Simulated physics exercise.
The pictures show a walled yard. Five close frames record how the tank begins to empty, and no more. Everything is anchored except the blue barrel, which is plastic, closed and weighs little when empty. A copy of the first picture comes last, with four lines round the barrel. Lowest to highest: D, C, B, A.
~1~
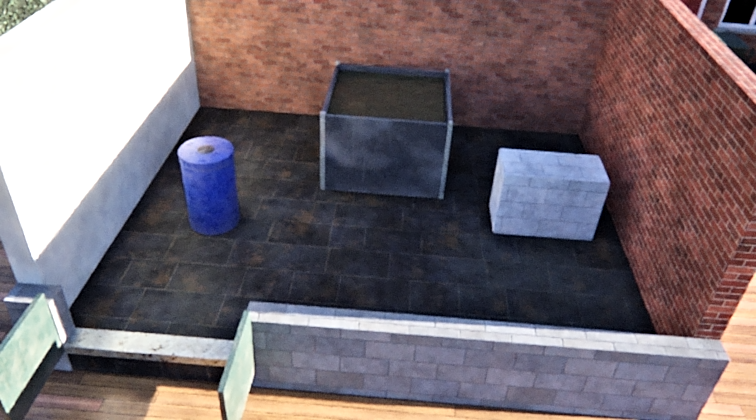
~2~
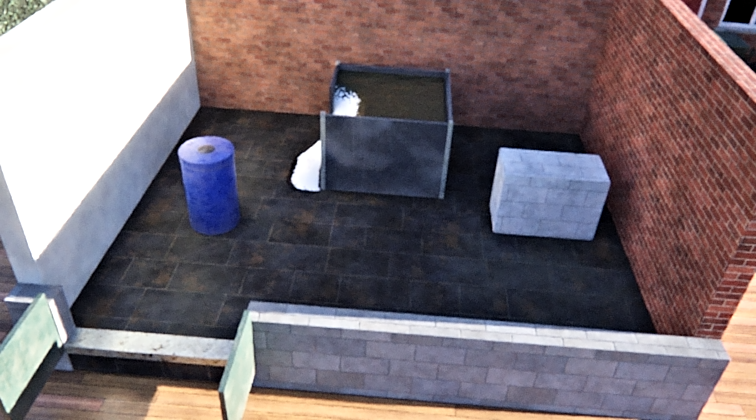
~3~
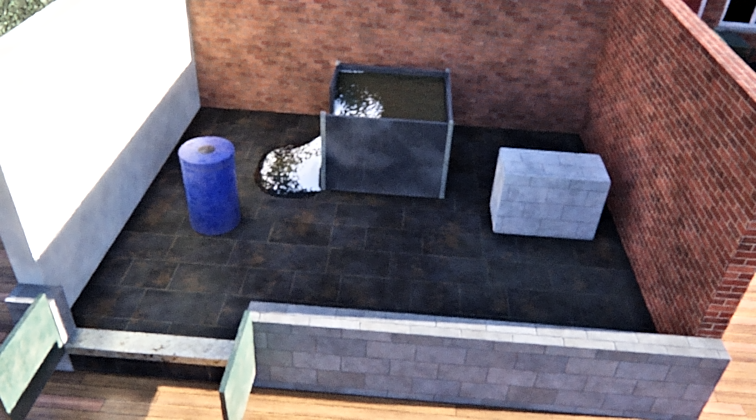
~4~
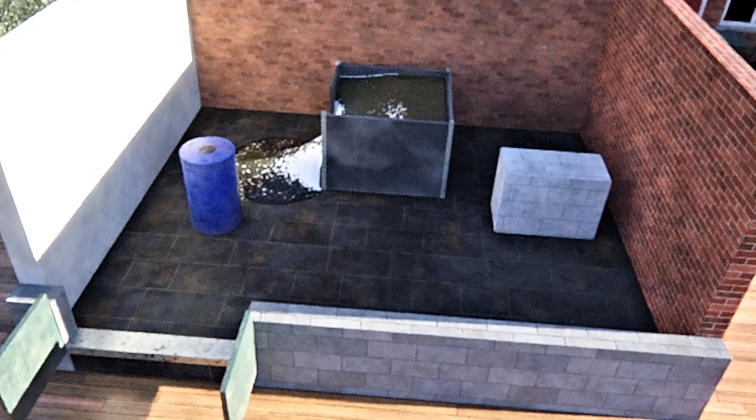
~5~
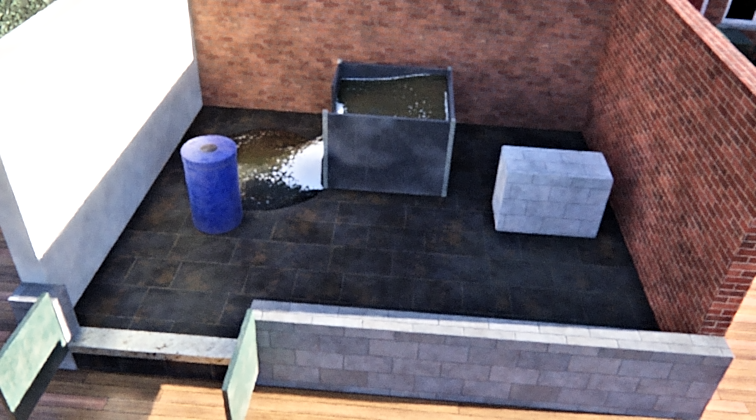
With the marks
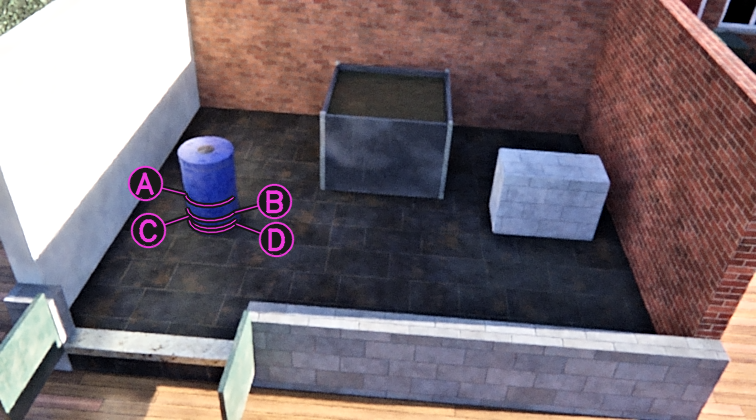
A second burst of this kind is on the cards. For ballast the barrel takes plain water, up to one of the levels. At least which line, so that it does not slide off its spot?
I would pick mark A.
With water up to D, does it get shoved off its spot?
Yes, that goes wrong.
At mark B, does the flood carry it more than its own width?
Yes, it does.
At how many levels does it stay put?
One of the four.
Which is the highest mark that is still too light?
B.
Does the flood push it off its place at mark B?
Yes, that goes wrong.
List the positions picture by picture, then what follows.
In the first picture, lid of the blue barrel at (206, 150); tank full, its middle at (389, 97); open gate at (156, 298).
In the second picture, 2 % of the ground wet, in view closest to the barrel at (297, 180).
In the third picture, 4 % of the ground wet, in view closest to the barrel at (279, 193).
In the fourth picture, 7 % of the ground wet, in view closest to the barrel at (243, 193).
In the fifth picture, lid of the blue barrel at (209, 149); 11 % of the ground wet, in view closest to the barrel at (226, 198).
On the marked copy, A at (204, 205); B at (206, 220); C at (207, 228); D at (207, 232); from the bottom up D, C, B, A.
If A is chosen, it does not move.
If B is chosen, it is pushed about twice its own width away.
If C is chosen, it is washed out through the gate.
If D is chosen, it is washed out through the gate.
